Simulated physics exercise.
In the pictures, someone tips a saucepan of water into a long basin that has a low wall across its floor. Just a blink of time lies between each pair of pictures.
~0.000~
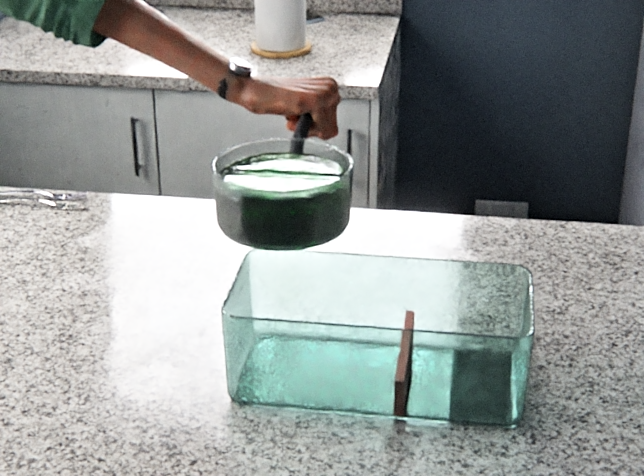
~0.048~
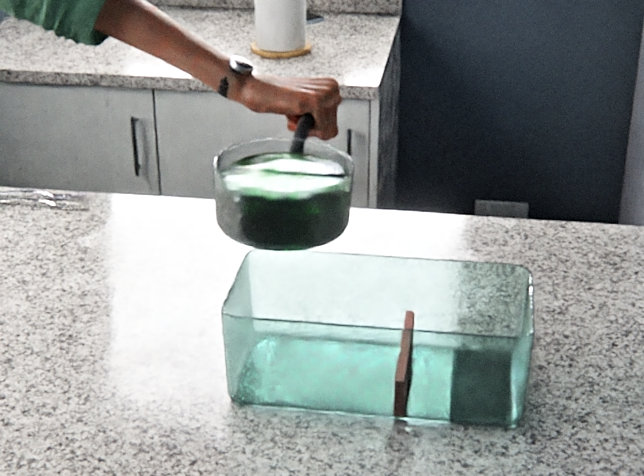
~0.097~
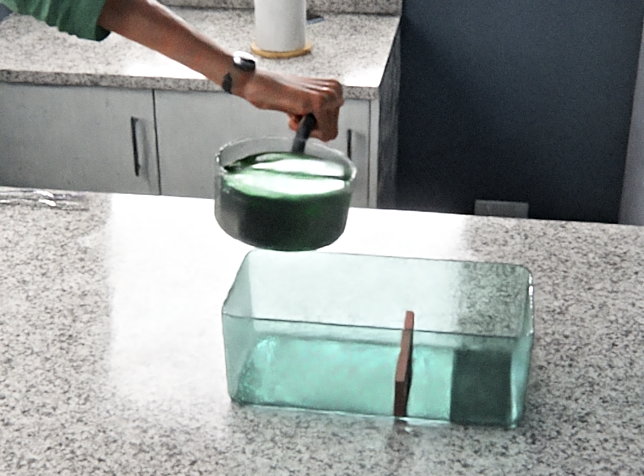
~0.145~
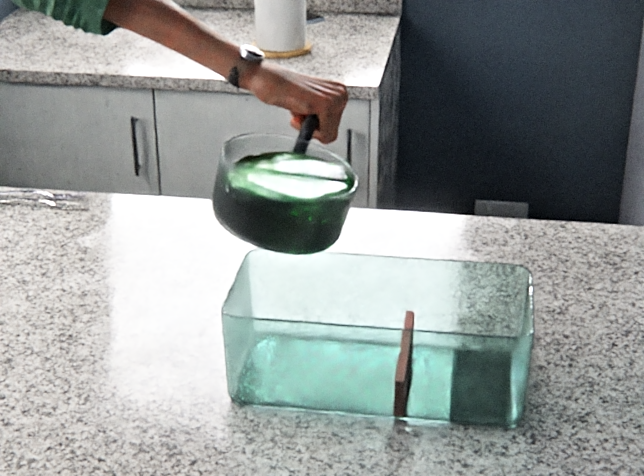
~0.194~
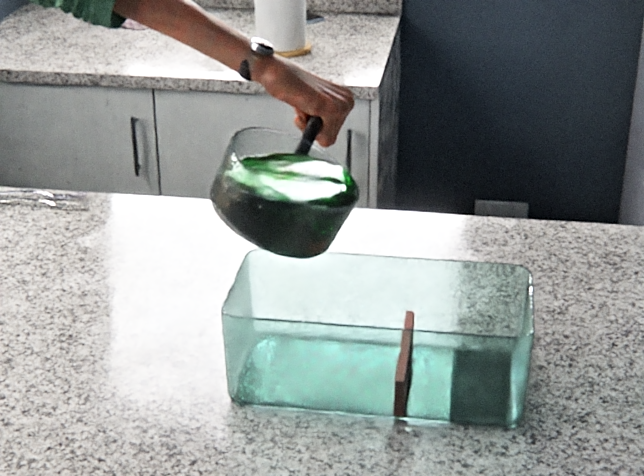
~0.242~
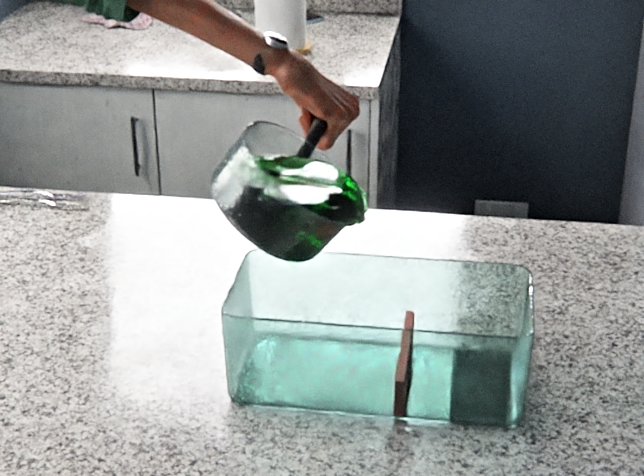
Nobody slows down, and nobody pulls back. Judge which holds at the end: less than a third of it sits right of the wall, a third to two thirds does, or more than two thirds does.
Less than a third sits right of the wall.
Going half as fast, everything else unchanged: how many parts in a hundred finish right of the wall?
Close to 45 out of every hundred.
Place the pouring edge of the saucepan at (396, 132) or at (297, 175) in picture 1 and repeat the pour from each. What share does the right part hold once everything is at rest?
Close to 55 in a hundred, then close to 15 in a hundred.
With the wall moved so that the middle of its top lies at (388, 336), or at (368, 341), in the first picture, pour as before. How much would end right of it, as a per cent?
Try 1: Some 35 %; try 2: 60 %.
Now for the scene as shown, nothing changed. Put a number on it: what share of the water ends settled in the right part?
Close to 20 in a hundred.
A moment on, the saucepan is tipped right over and 13 per cent is still to pour, 46 is left of the wall and 16 right of it.
Next, the saucepan is tipped right over and 1 per cent is still to pour, 72 is left of the wall and 19 right of it.
Then the saucepan is tipped right over and 0 per cent is still to pour, 74 is left of the wall and 21 right of it.
Later the saucepan is tipped right over and 0 per cent is still to pour, 74 is left of the wall and 22 right of it.
Finally, 74 per cent lies left of the wall, 22 right of it and 4 outside.
